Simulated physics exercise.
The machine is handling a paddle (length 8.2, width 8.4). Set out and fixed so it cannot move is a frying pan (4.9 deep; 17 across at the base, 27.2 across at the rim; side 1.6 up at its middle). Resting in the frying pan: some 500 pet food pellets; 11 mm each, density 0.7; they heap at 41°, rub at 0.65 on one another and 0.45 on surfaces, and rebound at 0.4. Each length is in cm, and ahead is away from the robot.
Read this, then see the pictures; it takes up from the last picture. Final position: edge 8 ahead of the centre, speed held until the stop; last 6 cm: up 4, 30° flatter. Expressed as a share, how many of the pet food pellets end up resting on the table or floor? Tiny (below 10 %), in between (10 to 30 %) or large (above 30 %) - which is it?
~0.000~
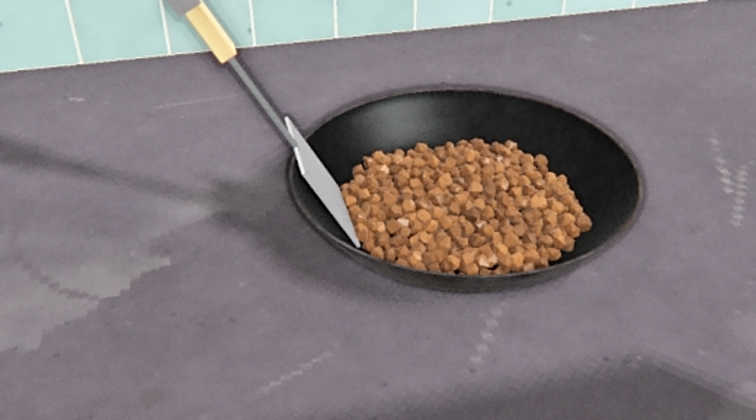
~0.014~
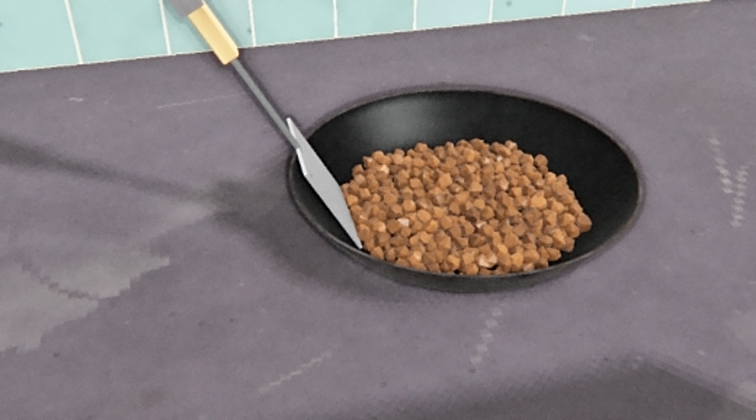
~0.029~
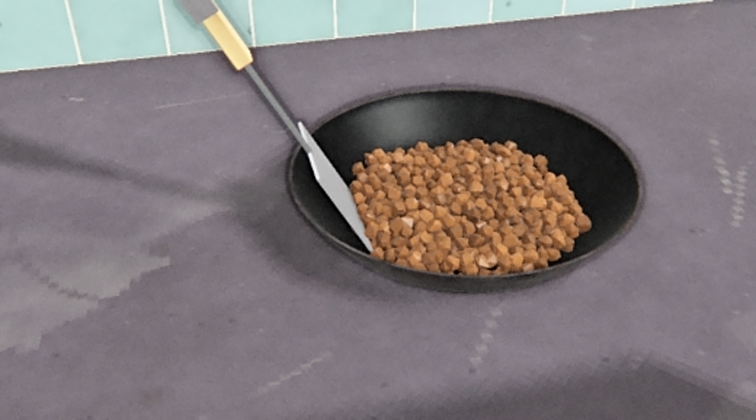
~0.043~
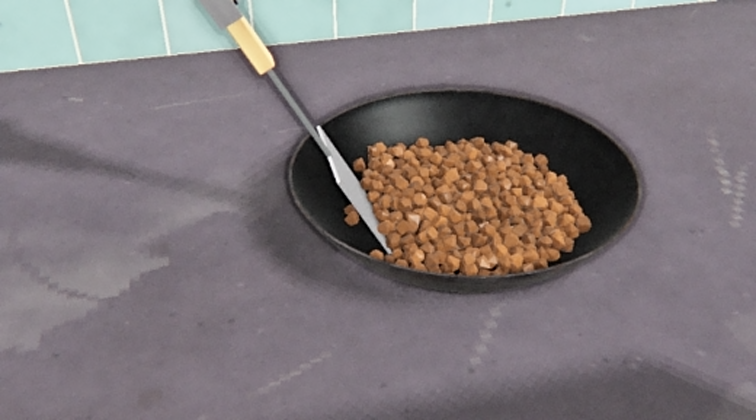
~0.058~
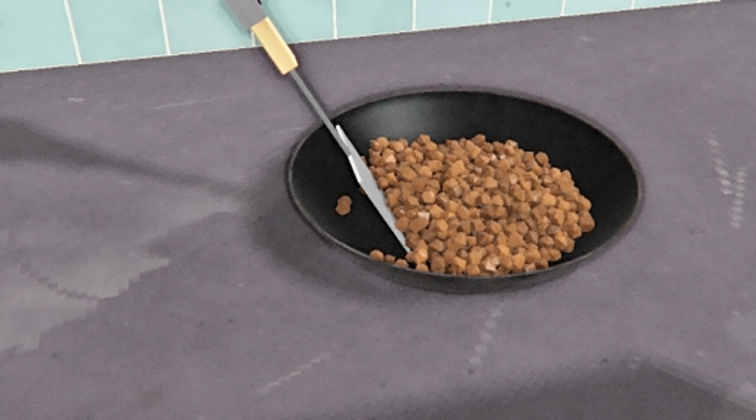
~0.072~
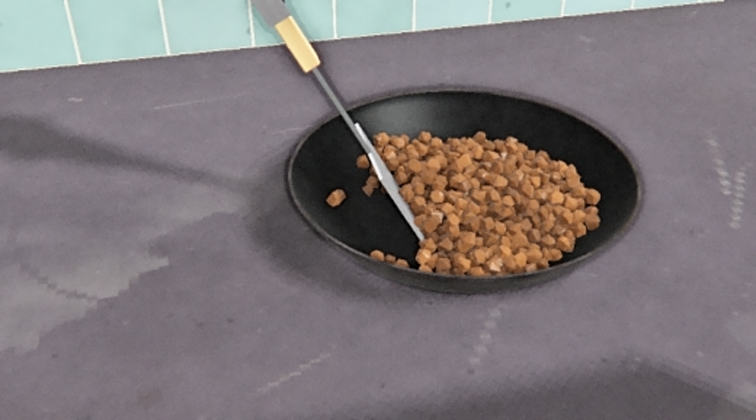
In between, so 10 to 30 %.
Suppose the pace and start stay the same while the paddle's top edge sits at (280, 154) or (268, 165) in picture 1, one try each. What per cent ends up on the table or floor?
I'd say near 20 per cent for the first and near 20 per cent for the second.
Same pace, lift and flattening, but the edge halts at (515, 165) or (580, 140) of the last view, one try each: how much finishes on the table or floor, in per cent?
I'd say roughly 5 per cent, then roughly 35 per cent.
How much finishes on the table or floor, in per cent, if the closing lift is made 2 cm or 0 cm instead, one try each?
Estimates, in order: 10 % then 10 %.
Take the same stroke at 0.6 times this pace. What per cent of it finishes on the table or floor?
Roughly 5 per cent.
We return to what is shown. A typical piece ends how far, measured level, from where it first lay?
Level distance of roughly 5 cm.
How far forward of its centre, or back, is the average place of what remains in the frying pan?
The balance point is about 5.0 cm ahead.
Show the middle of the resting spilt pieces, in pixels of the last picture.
I'd place it close to (715, 175).
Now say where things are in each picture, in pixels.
The first frame shows paddle top edge at (294, 144), sloping 62°; upper third of the load around (463, 199), from x 345 to 585, top at y 145; 497 in the frying pan.
The second frame shows paddle top edge at (296, 145), sloping 62°; upper third of the load around (463, 199), from x 345 to 585, top at y 145.
The third frame shows paddle top edge at (308, 149), sloping 62°; upper third of the load around (456, 197), from x 355 to 585, top at y 145.
The fourth frame shows paddle top edge at (328, 153), sloping 62°; upper third of the load around (454, 194), from x 350 to 585, top at y 140.
The fifth frame shows paddle top edge at (348, 152), sloping 62°; upper third of the load around (463, 191), from x 345 to 585, top at y 140.
The sixth frame shows paddle top edge at (368, 150), sloping 62°; upper third of the load around (473, 185), from x 335 to 595, top at y 135; 497 in the frying pan.
By 0.11 s, sloping 62°, highest piece 6 above the table; 497 in the frying pan.
By 0.14 s, sloping 53°, highest piece 7 above the table; 497 in the frying pan.
By 0.36 s, sloping 32°, highest piece 12 above the table; 394 in the frying pan, 67 on the table or floor, 36 on the blade or in flight.
By 1.41 s, sloping 32°, highest piece 6 above the table; 394 in the frying pan, 103 on the table or floor.
Final count, 394 in the frying pan, 103 on the table or floor. That is 21 % on the table or floor.
